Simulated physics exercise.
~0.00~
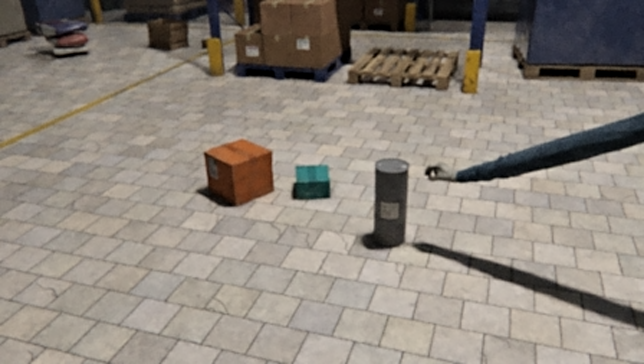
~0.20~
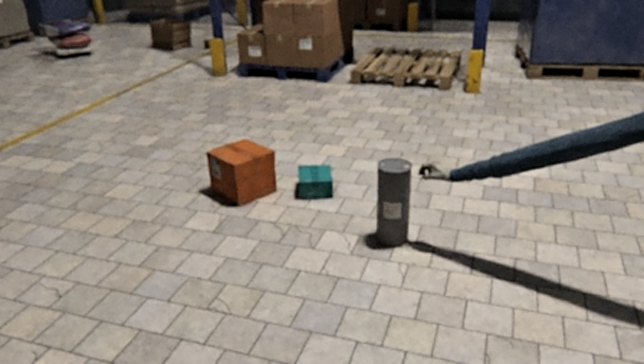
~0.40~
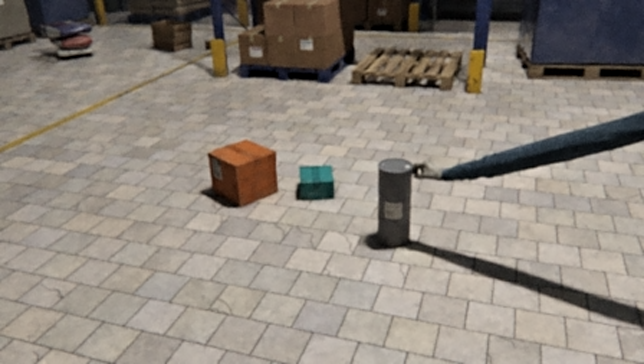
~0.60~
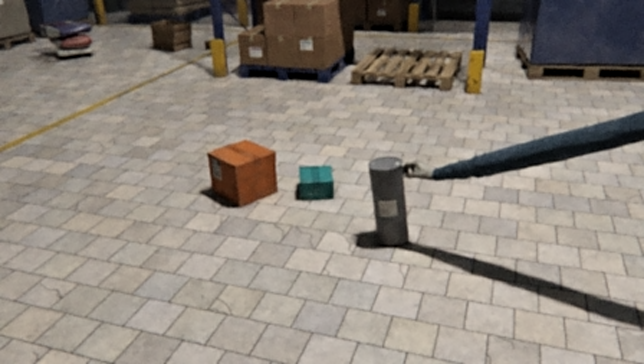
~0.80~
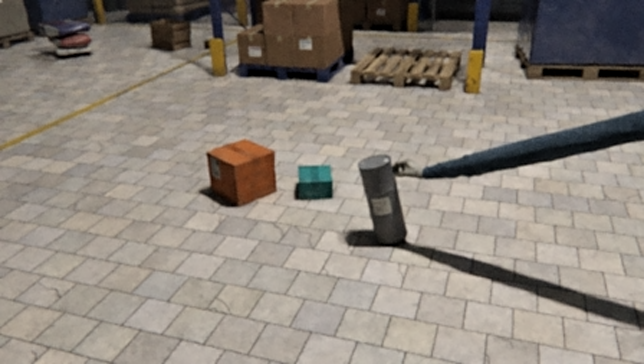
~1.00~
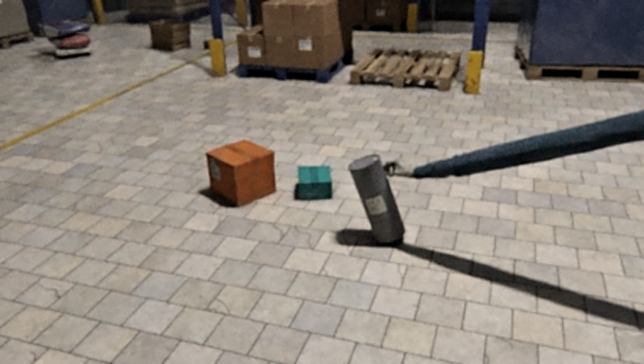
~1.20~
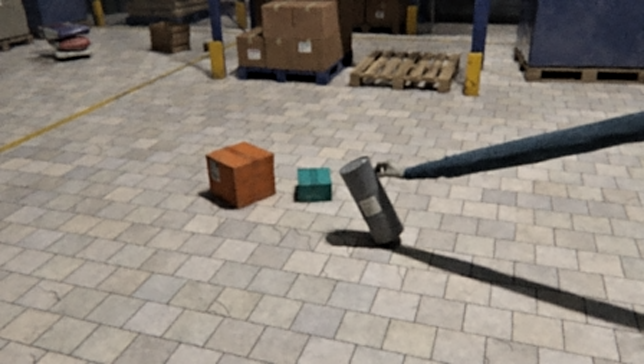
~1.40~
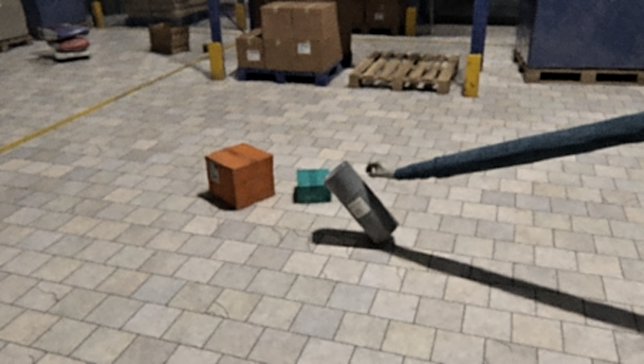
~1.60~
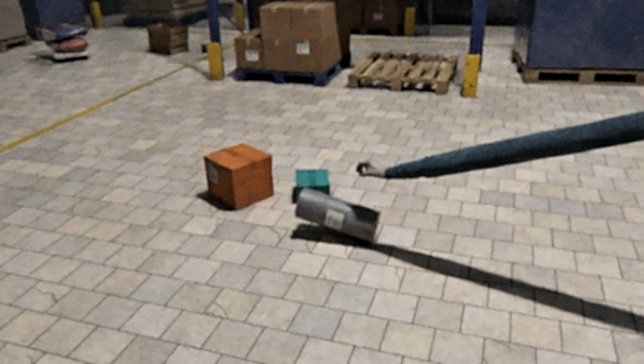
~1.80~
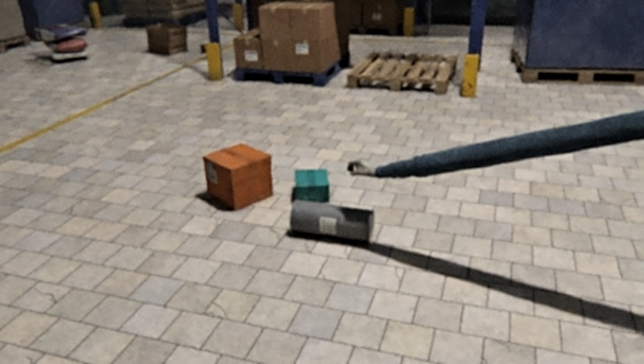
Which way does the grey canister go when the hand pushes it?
It goes to the left, leaning further over until it lies on its side on the floor.
